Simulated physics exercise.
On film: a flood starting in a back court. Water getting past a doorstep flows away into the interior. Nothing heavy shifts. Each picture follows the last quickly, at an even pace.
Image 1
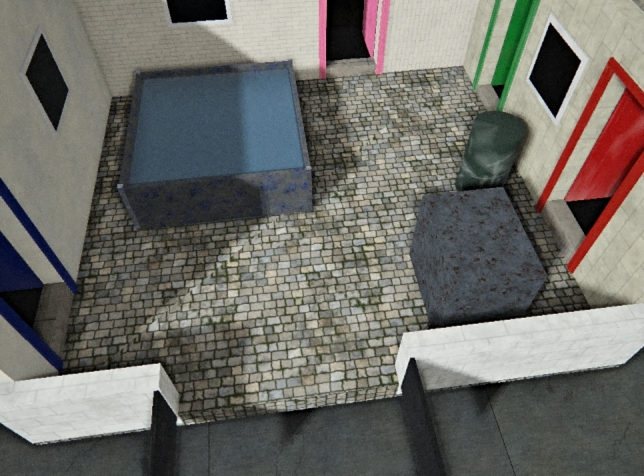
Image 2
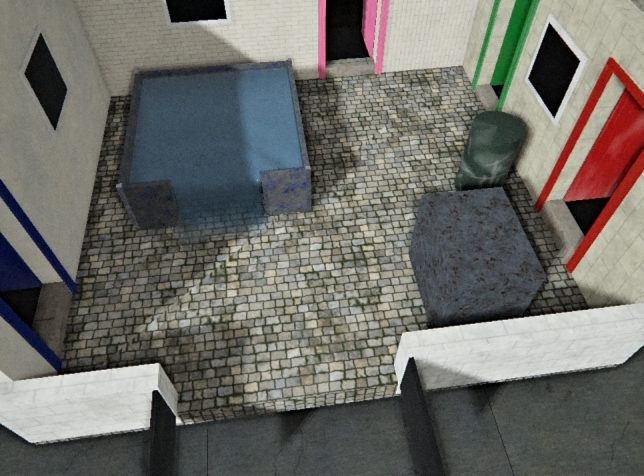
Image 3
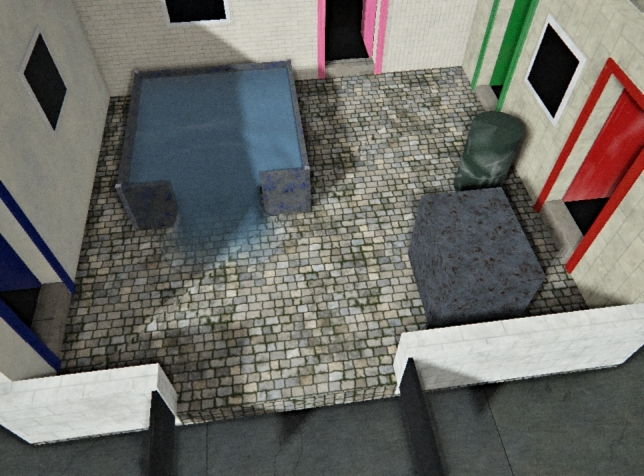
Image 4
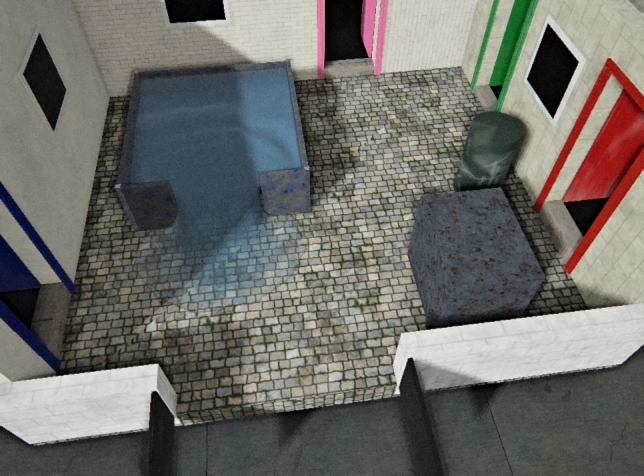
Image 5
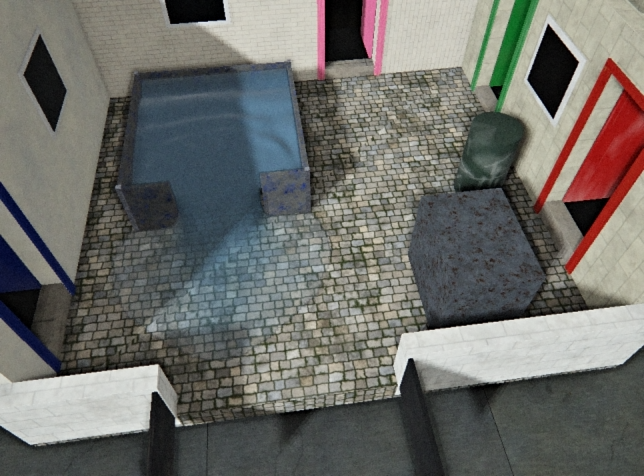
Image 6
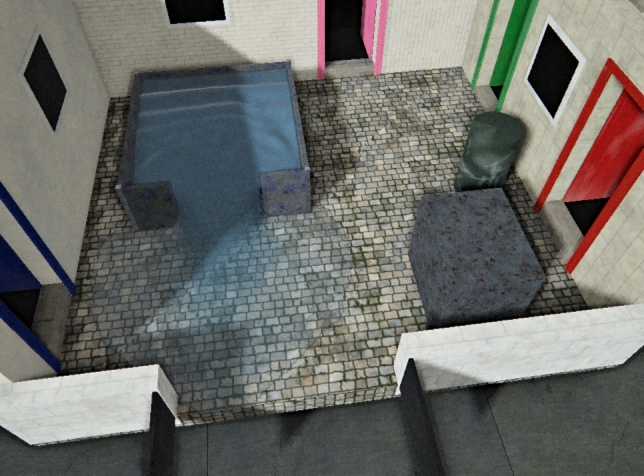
Water in a stone tank sat still in a cobbled courtyard, then poured through a gap that opened in the tank's front wall and spread across the paving toward the low white walls.
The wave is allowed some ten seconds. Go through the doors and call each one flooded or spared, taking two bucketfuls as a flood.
Blue door: Spared, pink door: Spared, red door: Spared, green door: Spared.
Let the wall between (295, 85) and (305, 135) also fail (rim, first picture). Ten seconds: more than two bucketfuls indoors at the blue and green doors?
The blue door falls short, while the green door ends up above.
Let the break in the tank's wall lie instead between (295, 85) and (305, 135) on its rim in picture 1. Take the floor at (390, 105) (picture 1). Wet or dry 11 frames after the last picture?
Answer: Under water.
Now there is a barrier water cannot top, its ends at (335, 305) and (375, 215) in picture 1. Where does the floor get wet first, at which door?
It's the door marked blue, I'd say.
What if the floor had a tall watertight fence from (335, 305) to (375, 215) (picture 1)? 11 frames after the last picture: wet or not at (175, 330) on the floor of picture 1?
My call for that spot - a puddle.
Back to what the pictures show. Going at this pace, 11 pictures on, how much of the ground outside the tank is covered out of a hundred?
Some 35 per cent.
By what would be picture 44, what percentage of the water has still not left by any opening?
About 58 per cent.
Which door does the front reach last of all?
Looks like the one in green.
A moment on, water covers 30 % of the floor; the blue door wet at the sill, nothing in, the pink door not reached, the red door not reached, the green door not reached.
Next, water covers 35 % of the floor; the blue door wet at the sill, nothing in, the pink door not reached, the red door not reached, the green door not reached.
Then, water covers 45 % of the floor; the blue door wet at the sill, nothing in, the pink door not reached, the red door wet at the sill, nothing in, the green door not reached.
Later, water covers 60 % of the floor; the blue door wet at the sill, nothing in, the pink door not reached, the red door wet at the sill, nothing in, the green door not reached.
In the end, water covers 85 % of the floor; the blue door wet at the sill, nothing in, the pink door wet at the sill, nothing in, the red door wet at the sill, nothing in, the green door wet at the sill, nothing in.
